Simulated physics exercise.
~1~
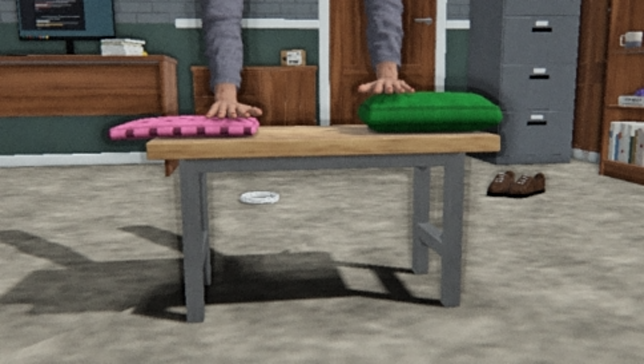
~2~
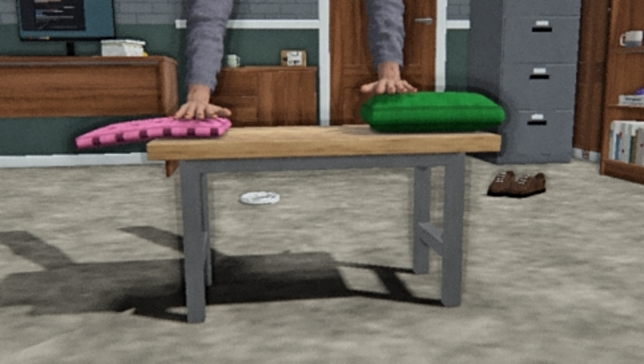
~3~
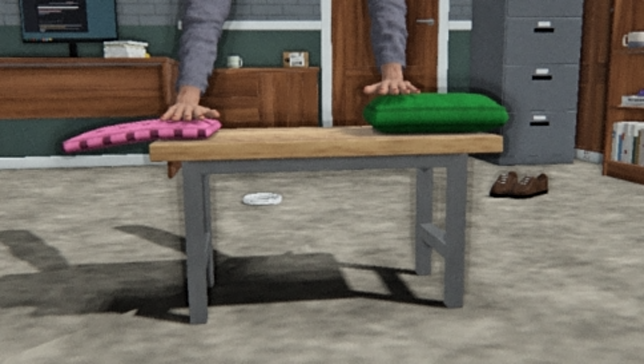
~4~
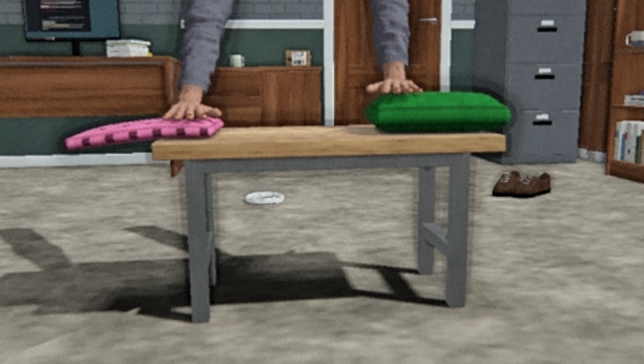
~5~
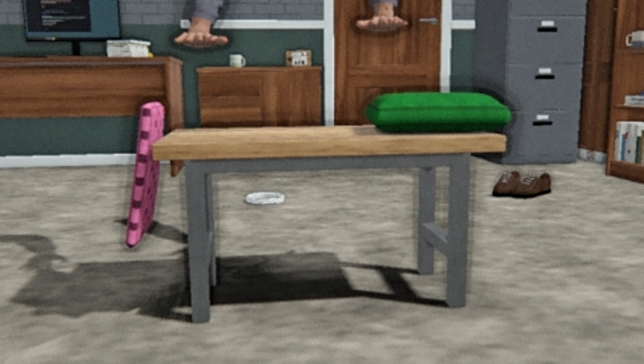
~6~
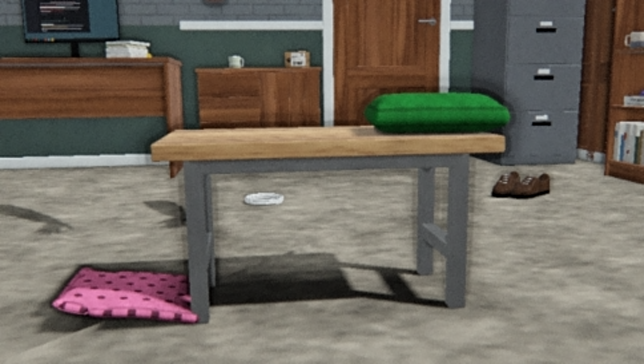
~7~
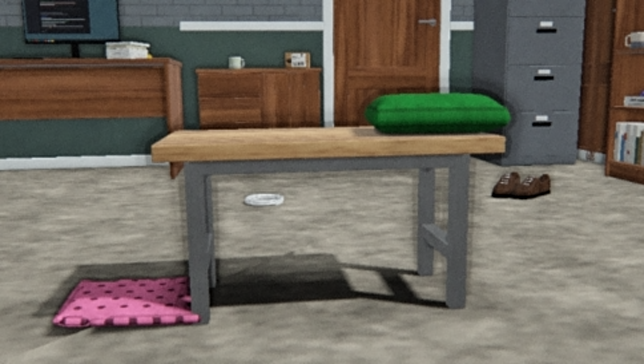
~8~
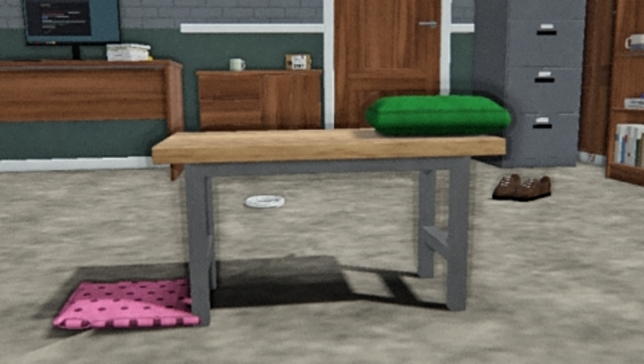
Pink seat pad sliding left under a hand, tipping off the table's end to the floor as the green cushion stays on top.
